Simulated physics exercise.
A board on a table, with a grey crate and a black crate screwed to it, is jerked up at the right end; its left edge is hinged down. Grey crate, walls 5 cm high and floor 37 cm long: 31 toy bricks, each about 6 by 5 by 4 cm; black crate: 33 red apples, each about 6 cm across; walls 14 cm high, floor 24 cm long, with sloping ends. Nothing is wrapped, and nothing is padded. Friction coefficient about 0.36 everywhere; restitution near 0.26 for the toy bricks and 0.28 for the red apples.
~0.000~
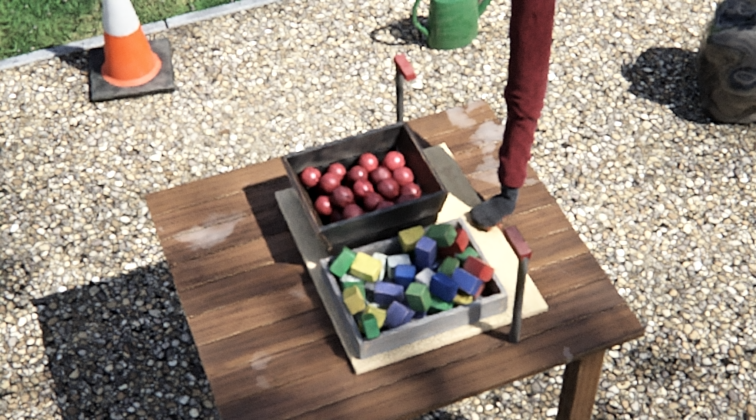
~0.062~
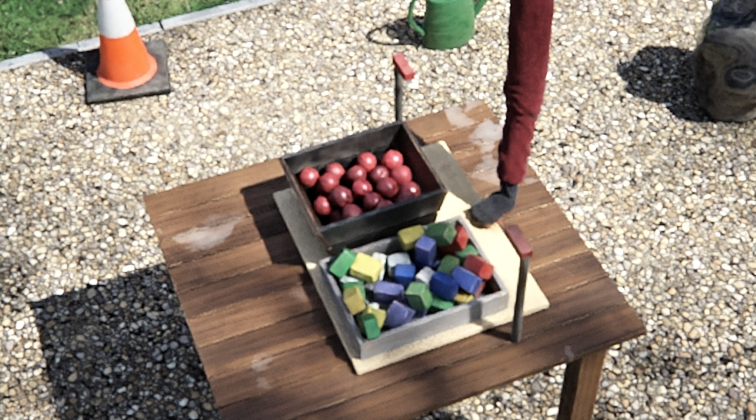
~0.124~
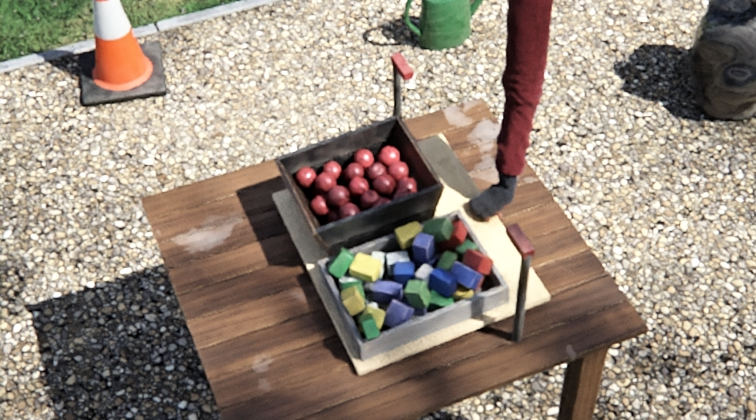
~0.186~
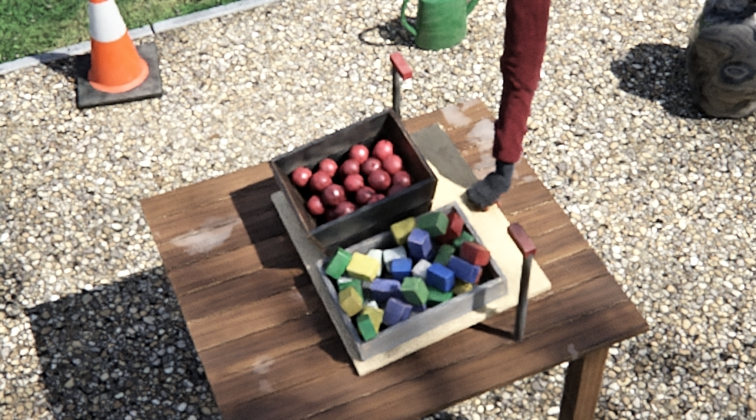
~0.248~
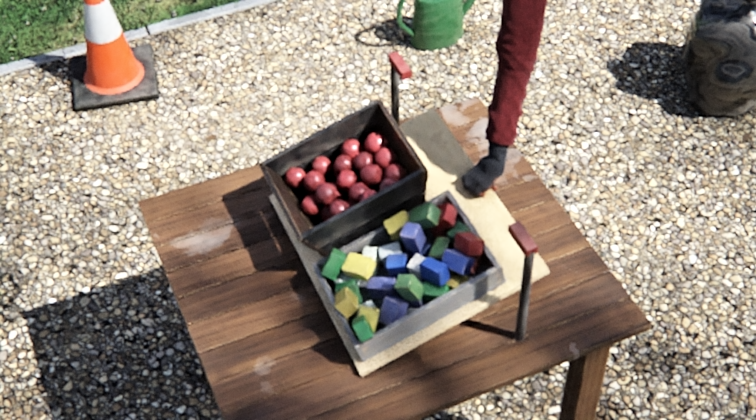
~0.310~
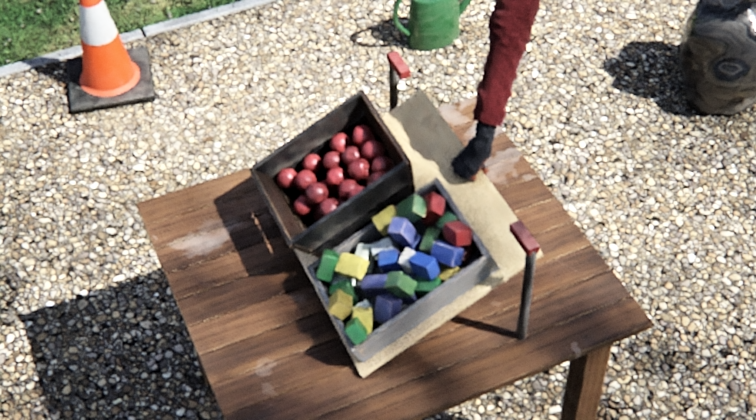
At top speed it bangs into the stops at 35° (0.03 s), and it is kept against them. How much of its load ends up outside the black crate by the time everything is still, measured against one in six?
Short of a sixth falls out.
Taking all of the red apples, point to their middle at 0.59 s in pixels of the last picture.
Centred roughly at (315, 193).
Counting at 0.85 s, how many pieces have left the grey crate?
Out so far from the grey crate: Around 8.
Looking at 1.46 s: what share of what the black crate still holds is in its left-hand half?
I'd put it at around 80 percent.
After 0.35 s, it hits the stops.
After 0.45 s, tilt 35°; 0 of 31 out of the grey crate and 0 of 33 out of the black crate.
After 0.59 s, tilt 35°; 2 of 31 out of the grey crate and 0 of 33 out of the black crate.
After 0.85 s, tilt 35°; 9 of 31 out of the grey crate and 0 of 33 out of the black crate.
Outcome (at 1.46 s), 11 of 31 out of the grey crate and 0 of 33 out of the black crate. Asked share, 0 of 33, 0 per cent.
